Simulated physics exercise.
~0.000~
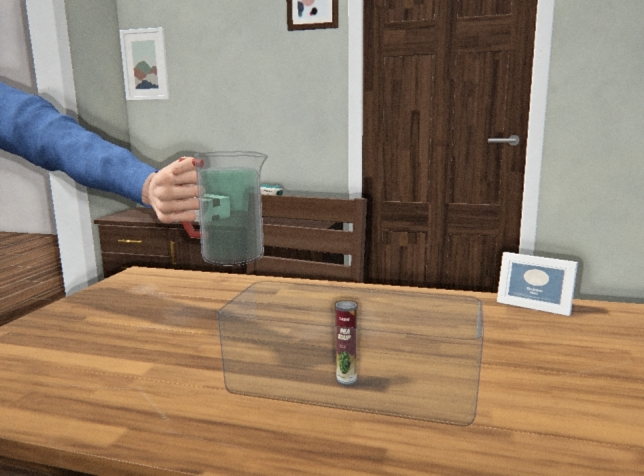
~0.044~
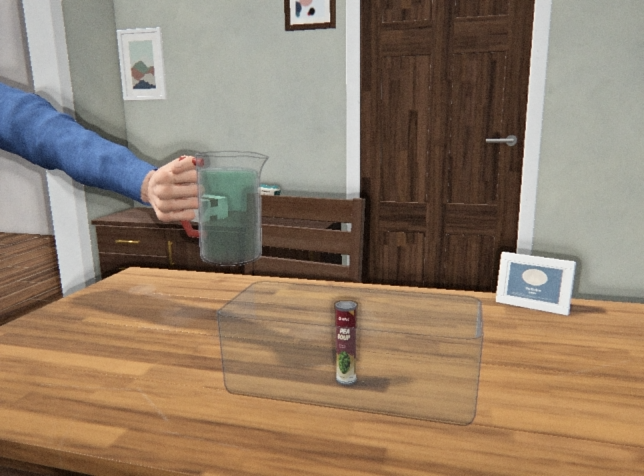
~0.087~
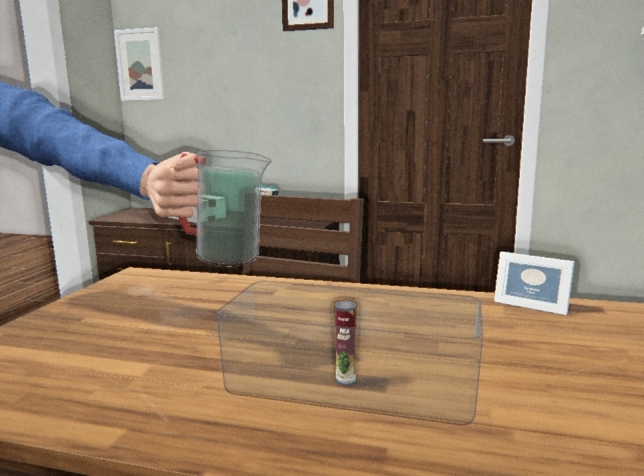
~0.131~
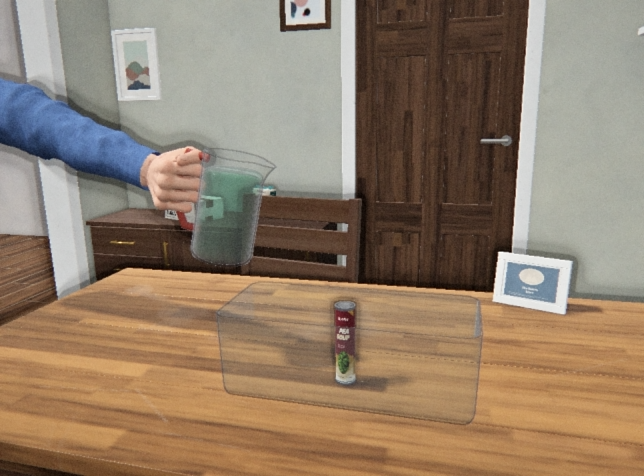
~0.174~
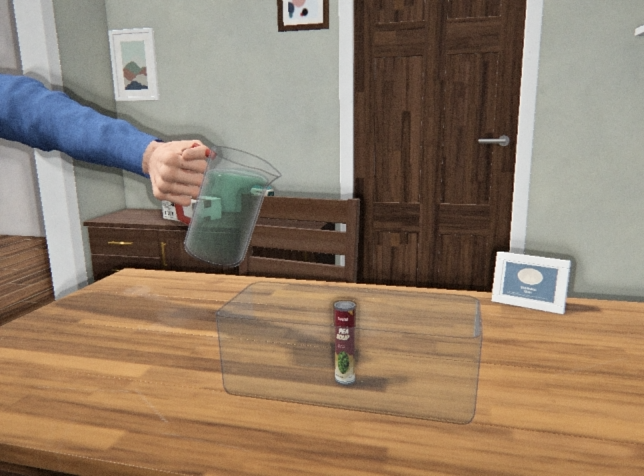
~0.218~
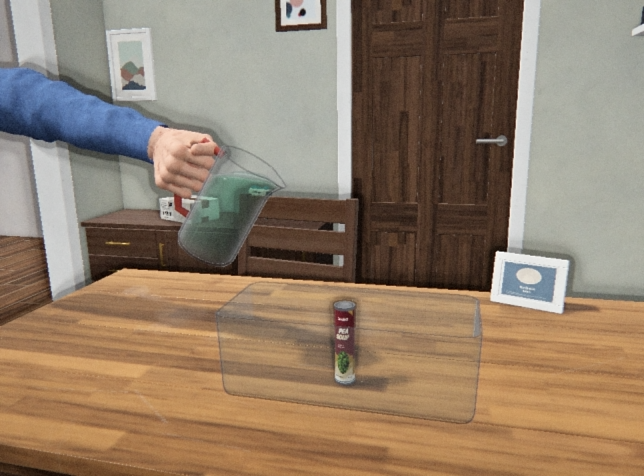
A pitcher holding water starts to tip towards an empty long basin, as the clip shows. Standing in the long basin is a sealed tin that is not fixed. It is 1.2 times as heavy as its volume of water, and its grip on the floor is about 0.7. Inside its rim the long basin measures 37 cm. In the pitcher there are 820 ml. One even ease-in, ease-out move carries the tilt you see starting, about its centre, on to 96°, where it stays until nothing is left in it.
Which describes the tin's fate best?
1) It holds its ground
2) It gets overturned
Answer: 2.
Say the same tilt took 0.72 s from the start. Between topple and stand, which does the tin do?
After the tilt, the tin has tipped over.
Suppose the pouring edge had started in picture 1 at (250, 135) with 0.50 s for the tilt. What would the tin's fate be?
Then it tips over.
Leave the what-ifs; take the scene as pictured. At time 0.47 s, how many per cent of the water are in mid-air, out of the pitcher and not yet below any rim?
Near 18 per cent at that time.
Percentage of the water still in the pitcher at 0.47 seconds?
Fraction remaining: Approx. 76 per cent.
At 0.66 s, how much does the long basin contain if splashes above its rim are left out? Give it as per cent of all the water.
I'd say roughly 38 in a hundred of it.
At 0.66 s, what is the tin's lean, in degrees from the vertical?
0°.
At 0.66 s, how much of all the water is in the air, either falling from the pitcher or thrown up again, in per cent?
18 per cent or so.
After 0.47 s the tilt is 90° and 76 per cent is still to pour; the tin stands where it began.
After 0.66 s the tilt is 96° and 43 per cent is still to pour; the tin stands 2 cm from where it began.
After 0.85 s the tilt is 96° and 19 per cent is still to pour; the tin leans 38°.
After 1.06 s the tilt is 96° and 9 per cent is still to pour; the tin lies on its side.
In the end the tin lies on its side.
